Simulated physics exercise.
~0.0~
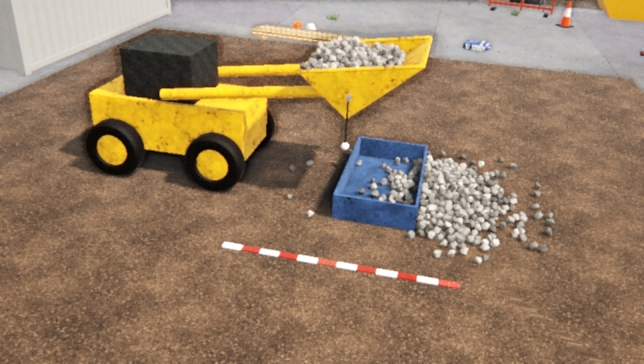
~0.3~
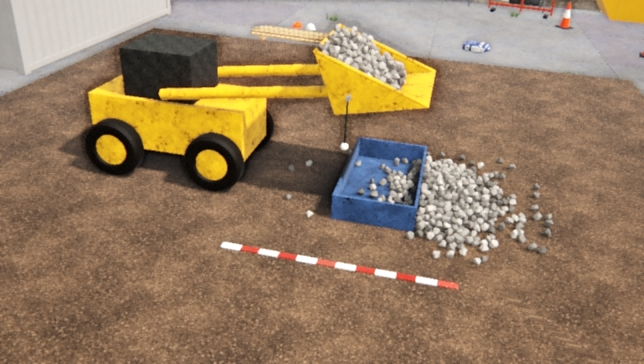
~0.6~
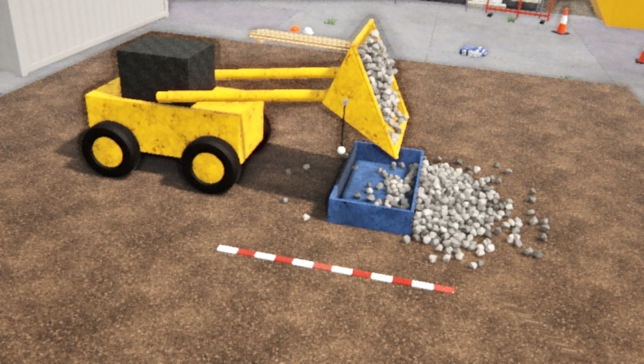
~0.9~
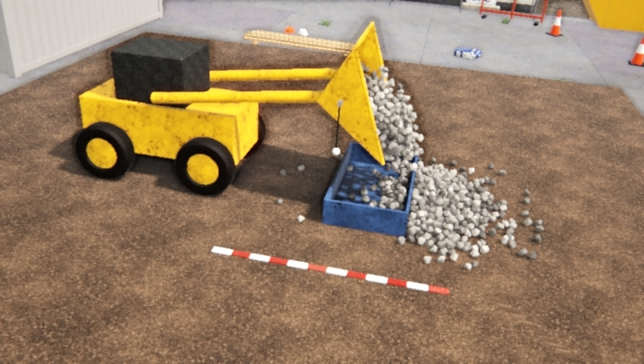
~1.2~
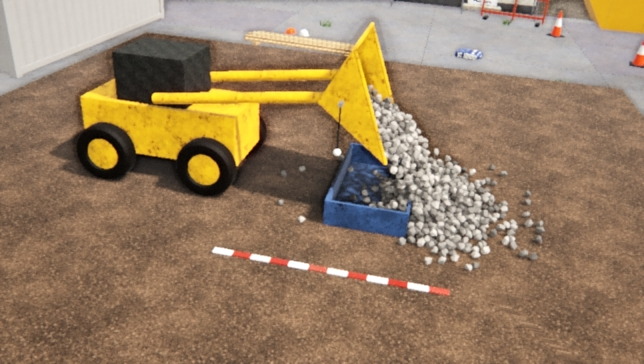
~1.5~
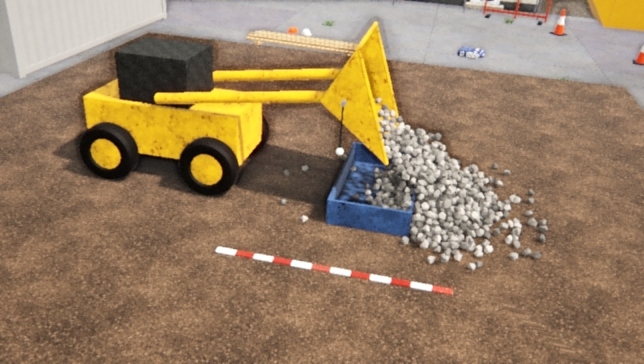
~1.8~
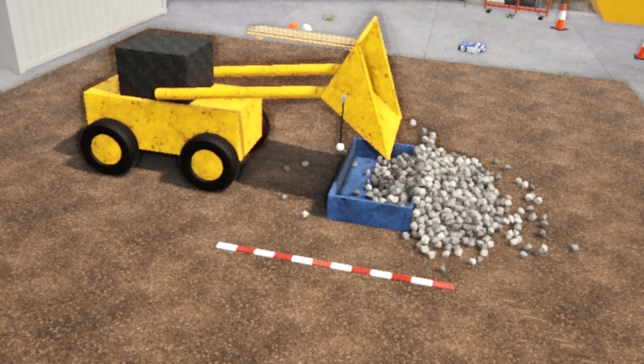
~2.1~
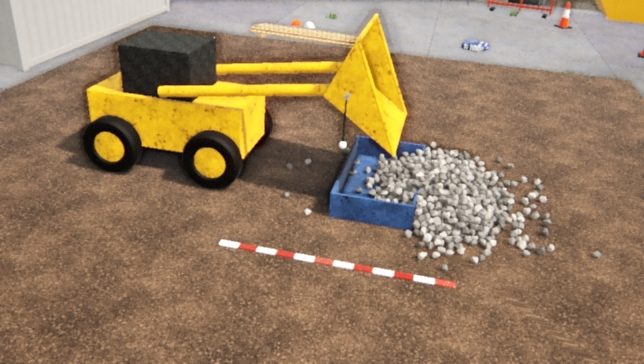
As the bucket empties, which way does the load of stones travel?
The stones move to the right as they slide down out of the bucket, and most of them end up on the heap beside the blue bin.
